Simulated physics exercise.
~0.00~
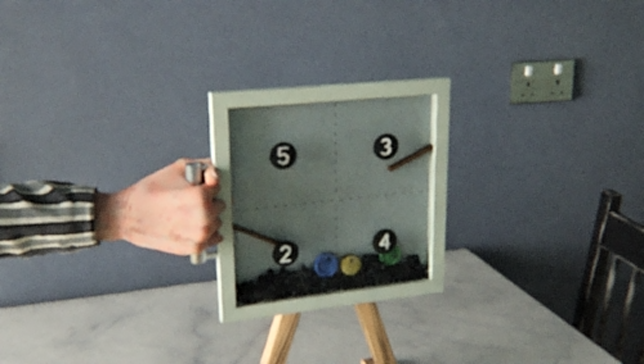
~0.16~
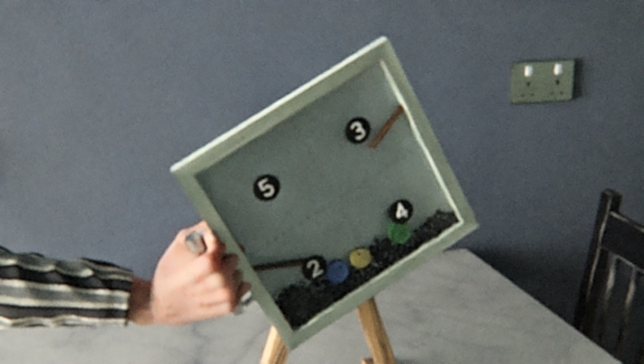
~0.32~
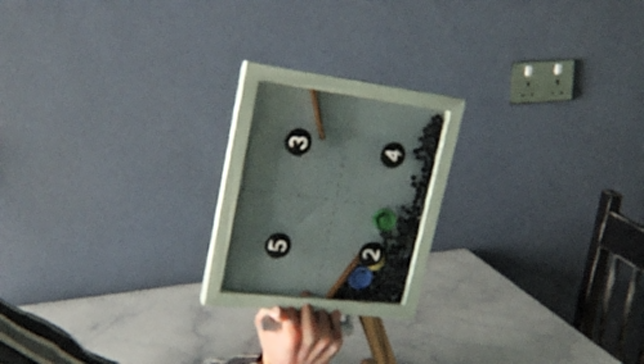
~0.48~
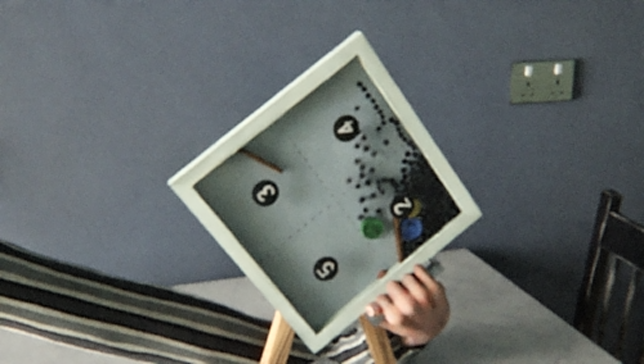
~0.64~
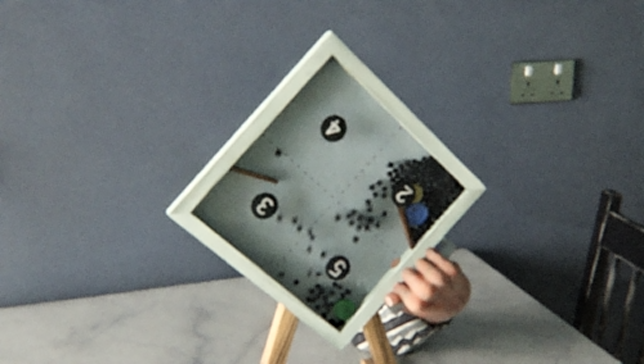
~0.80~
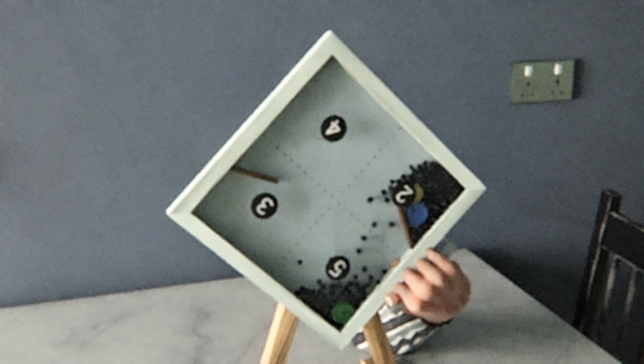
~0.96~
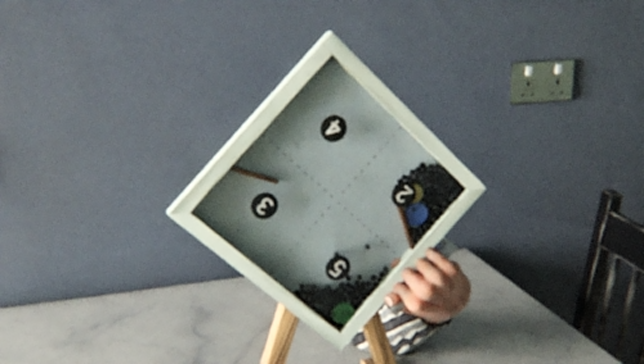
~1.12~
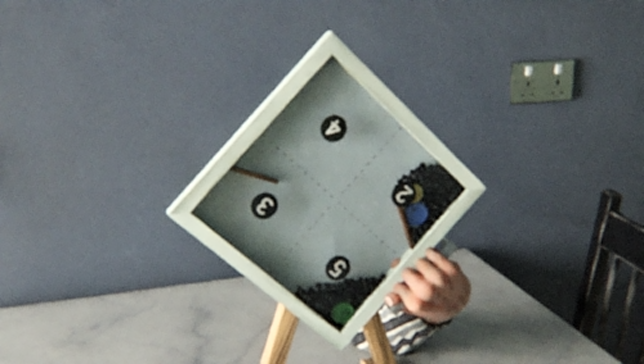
A hand in a striped sleeve turns a pale-framed square box anticlockwise on a wooden stand, seen from the front on a marbled table against a blue-grey wall. Inside are black beads, blue, yellow and green discs, two brown strips and four numbered labels. As the box tips, the beads bank up along the right side, then some spill down through the middle. The green disc drops to the bottom corner while the blue and yellow ones stay at right. The box stops cornerwise, with still beads heaped around two and five, leaving three and four clear.
